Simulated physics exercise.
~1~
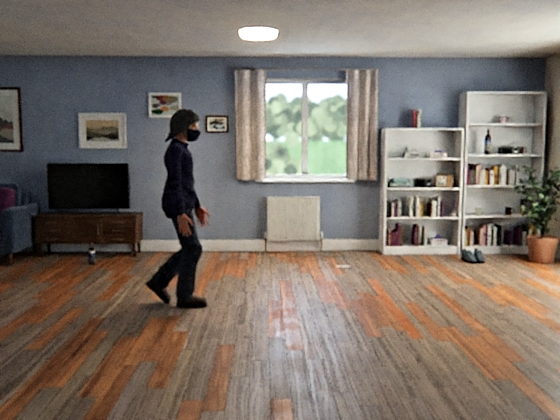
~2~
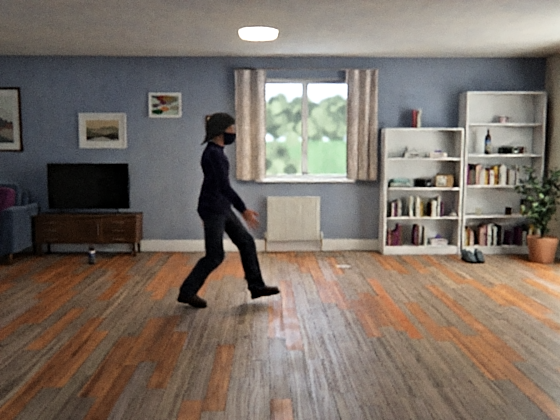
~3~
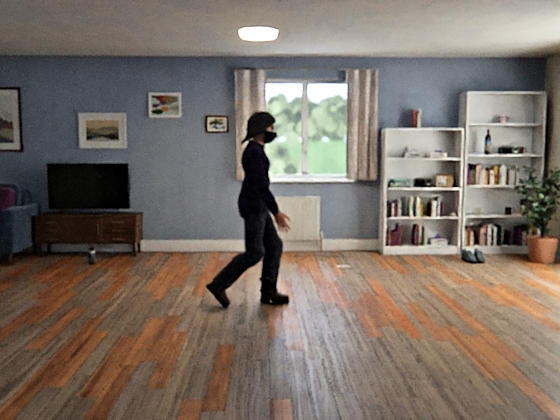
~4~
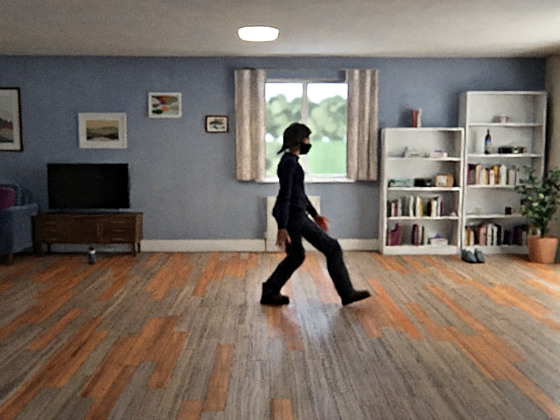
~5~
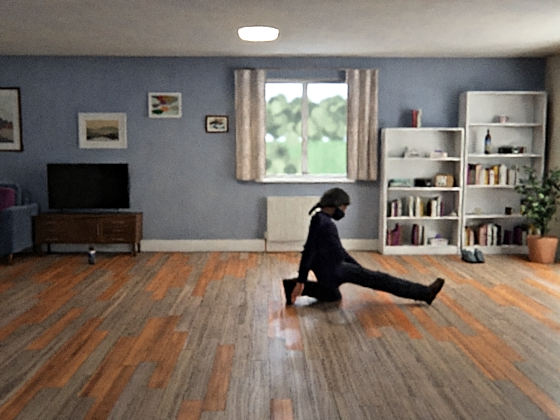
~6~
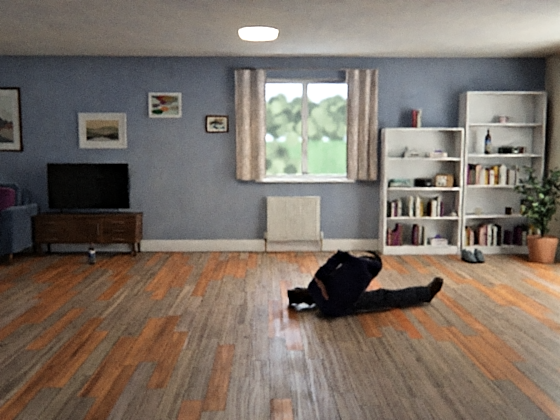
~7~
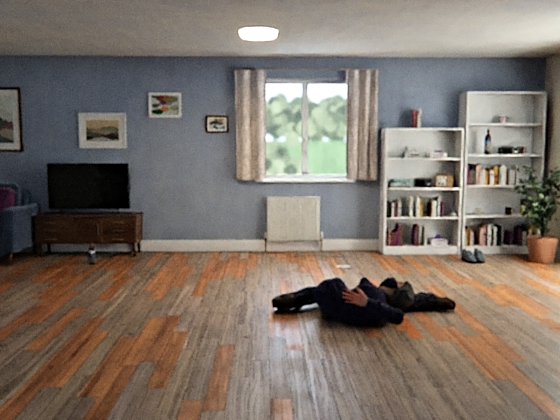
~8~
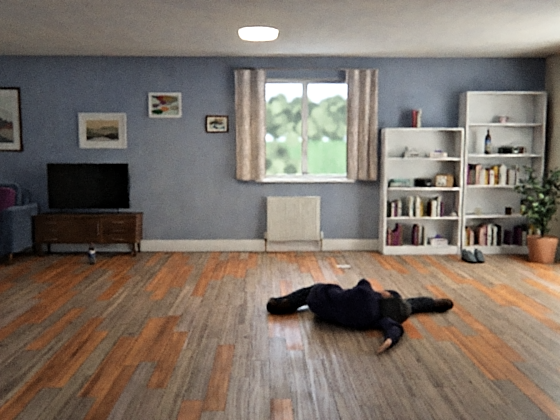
A person in dark clothes, a cap and a dark face covering walks from left to right across a living room with a grey and orange plank floor, seen from a still, level view. Behind are a blue-grey wall, a television on a brown cabinet at left, a curtained window above a pale radiator, and white bookshelves and a plant at right. Past the window, the person takes a long stride and sinks, one leg stretched out to the right. The body folds low, then rolls down flat, ending sprawled on the floor with an arm toward the viewer.
